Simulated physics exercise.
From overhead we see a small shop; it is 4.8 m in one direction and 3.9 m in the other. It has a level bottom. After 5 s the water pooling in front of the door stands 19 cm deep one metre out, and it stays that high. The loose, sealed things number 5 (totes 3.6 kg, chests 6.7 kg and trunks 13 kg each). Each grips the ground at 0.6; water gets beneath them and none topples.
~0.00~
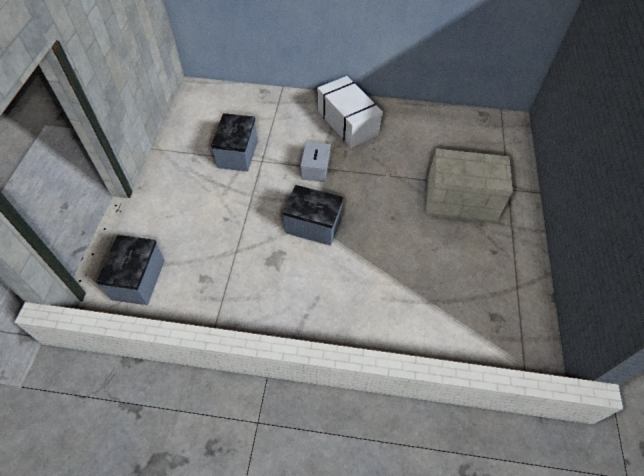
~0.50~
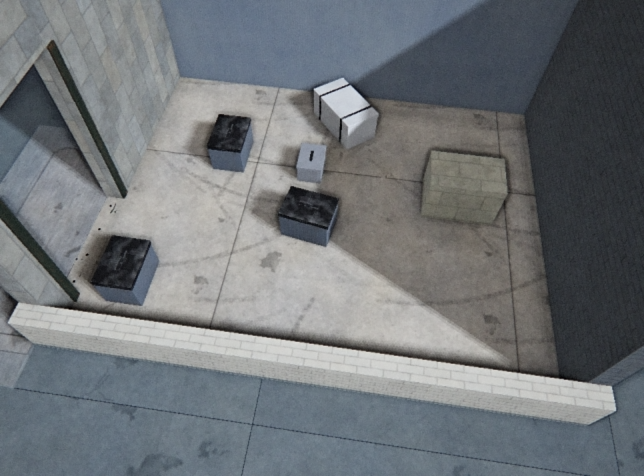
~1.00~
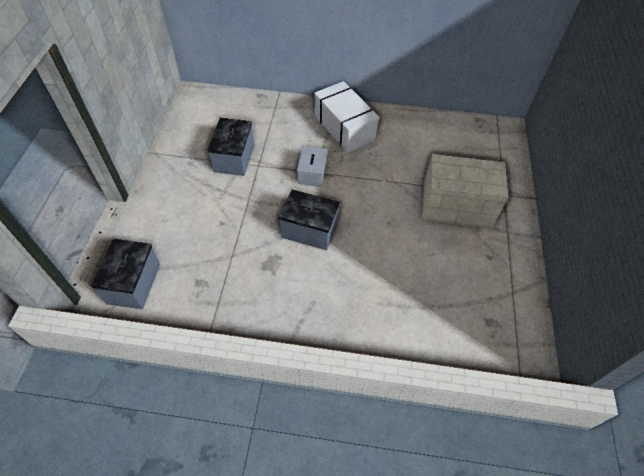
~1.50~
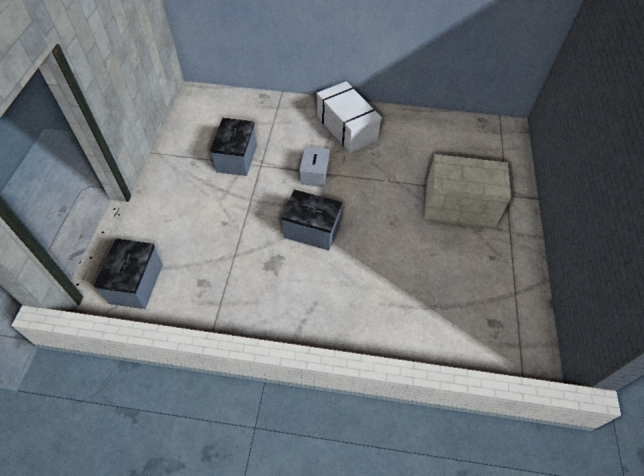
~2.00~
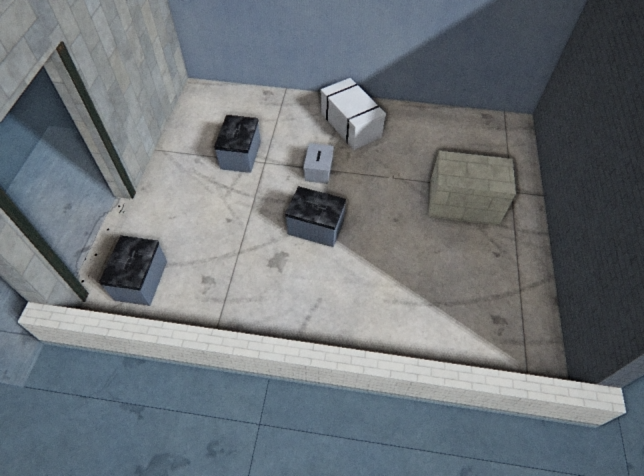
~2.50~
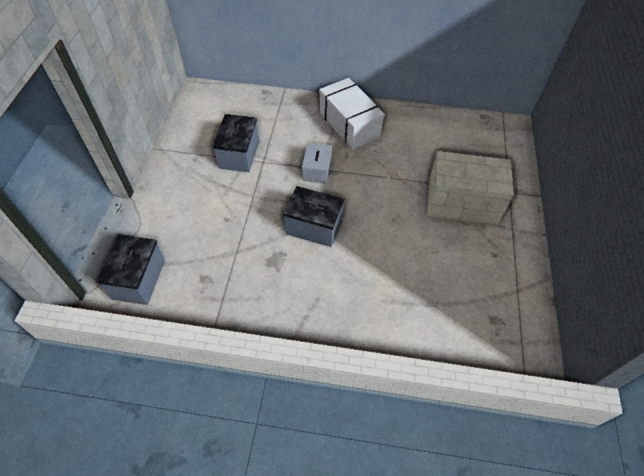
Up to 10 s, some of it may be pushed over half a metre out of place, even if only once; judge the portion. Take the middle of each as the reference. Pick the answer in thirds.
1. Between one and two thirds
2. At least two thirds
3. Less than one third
Answer: 1.
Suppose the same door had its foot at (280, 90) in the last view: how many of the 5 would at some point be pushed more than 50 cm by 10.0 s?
Count: 3.
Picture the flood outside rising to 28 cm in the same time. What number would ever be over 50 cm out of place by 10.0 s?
The answer would then be 4.
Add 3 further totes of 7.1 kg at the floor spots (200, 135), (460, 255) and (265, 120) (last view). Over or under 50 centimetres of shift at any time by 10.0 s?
So the first ends up below the threshold, the second past the threshold, the third below the threshold.
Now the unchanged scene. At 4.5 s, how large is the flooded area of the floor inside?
Some 4.5 m2.
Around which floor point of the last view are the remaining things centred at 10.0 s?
Somewhere near (387, 167).
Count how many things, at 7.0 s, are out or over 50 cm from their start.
By that point, 3.
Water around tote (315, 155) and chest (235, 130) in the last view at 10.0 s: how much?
Close to 3 and 2 centimetres.
After 3.5 s 0 of 5 are over 50 cm from their spots; 0 afloat.
After 4.5 s 1 of 5 are over 50 cm from their spots; 0 afloat.
After 7.0 s 3 of 5 are over 50 cm from their spots; 1 afloat.
After 10.0 s 3 of 5 are over 50 cm from their spots, and 3 have been at some point; 3 afloat.
